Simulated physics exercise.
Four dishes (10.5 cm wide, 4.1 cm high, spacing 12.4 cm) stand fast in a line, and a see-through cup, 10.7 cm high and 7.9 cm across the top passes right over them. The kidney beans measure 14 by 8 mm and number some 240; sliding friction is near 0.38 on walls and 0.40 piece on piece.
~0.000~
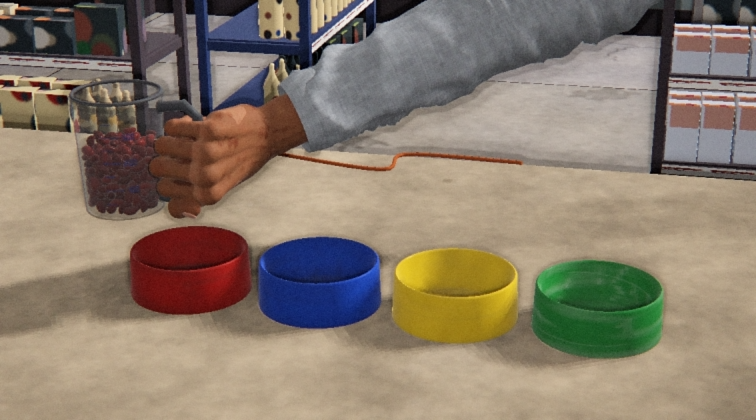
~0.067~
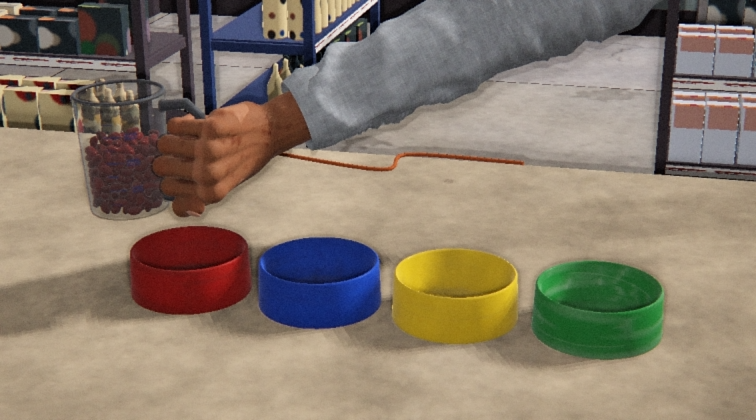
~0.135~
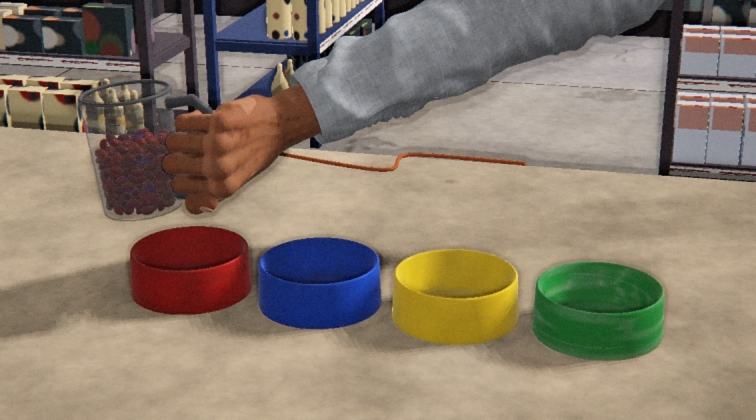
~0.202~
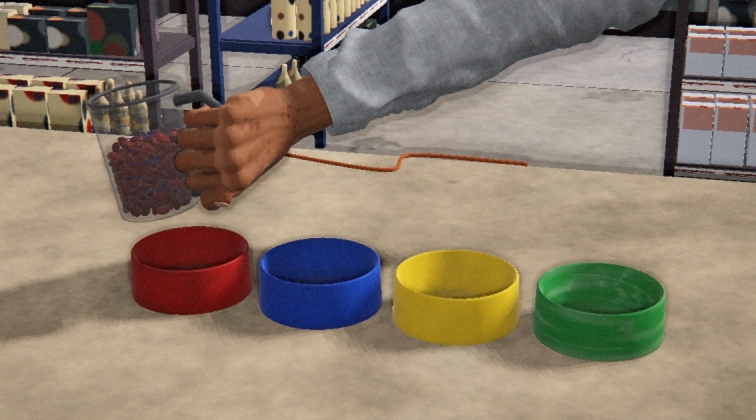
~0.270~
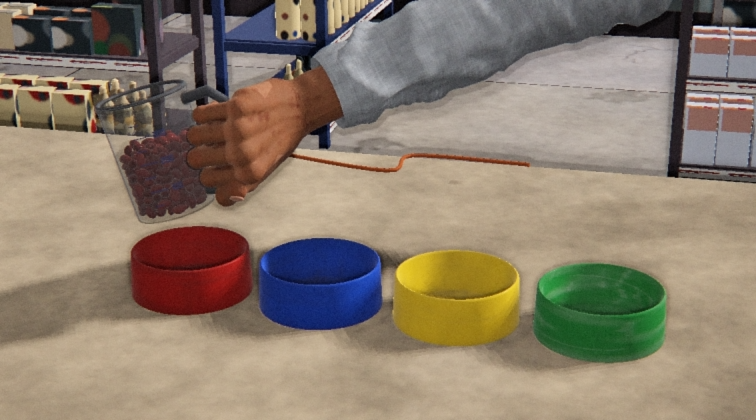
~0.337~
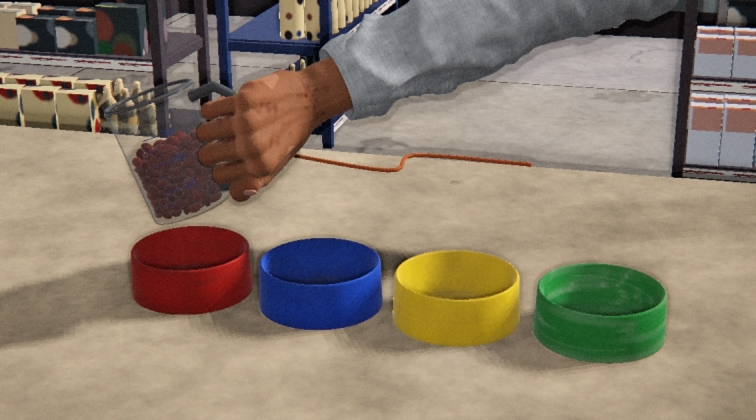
In this clip, a hand holding a clear cup of small reddish pieces moves it slightly right while gradually tilting it to the left, behind a row of red, blue, yellow and green dishes that stay still.
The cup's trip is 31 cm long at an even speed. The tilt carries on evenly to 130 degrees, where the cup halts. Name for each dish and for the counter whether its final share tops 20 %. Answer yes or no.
Red: No, blue: Yes, green: No, yellow: Yes, counter: Yes.
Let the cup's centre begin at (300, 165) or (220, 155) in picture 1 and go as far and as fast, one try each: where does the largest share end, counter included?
The winner: Green; yellow.
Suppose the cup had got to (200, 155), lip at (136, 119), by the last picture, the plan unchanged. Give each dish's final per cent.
Red 0; blue 0; green 0; yellow 70.
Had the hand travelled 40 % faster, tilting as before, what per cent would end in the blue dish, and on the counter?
Then: Blue 10; counter 50.
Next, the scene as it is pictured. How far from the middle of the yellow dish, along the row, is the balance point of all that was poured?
Some 6 cm to the left.
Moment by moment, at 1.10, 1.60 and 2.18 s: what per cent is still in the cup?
About 100, 95, 0.
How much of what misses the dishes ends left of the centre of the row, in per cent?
About 50 per cent.
After 1.10 s, tilt 71 degrees; cup holds 100 %.
After 1.60 s, tilt 105 degrees; cup holds 95 %, blue 5 %.
After 2.18 s, tilt 130 degrees; cup holds 0 %, blue 30 %, yellow 45 %.
In the end, at 2.8 s, red 0 %, blue 30 %, green 0 %, yellow 45 %, counter 30 %.
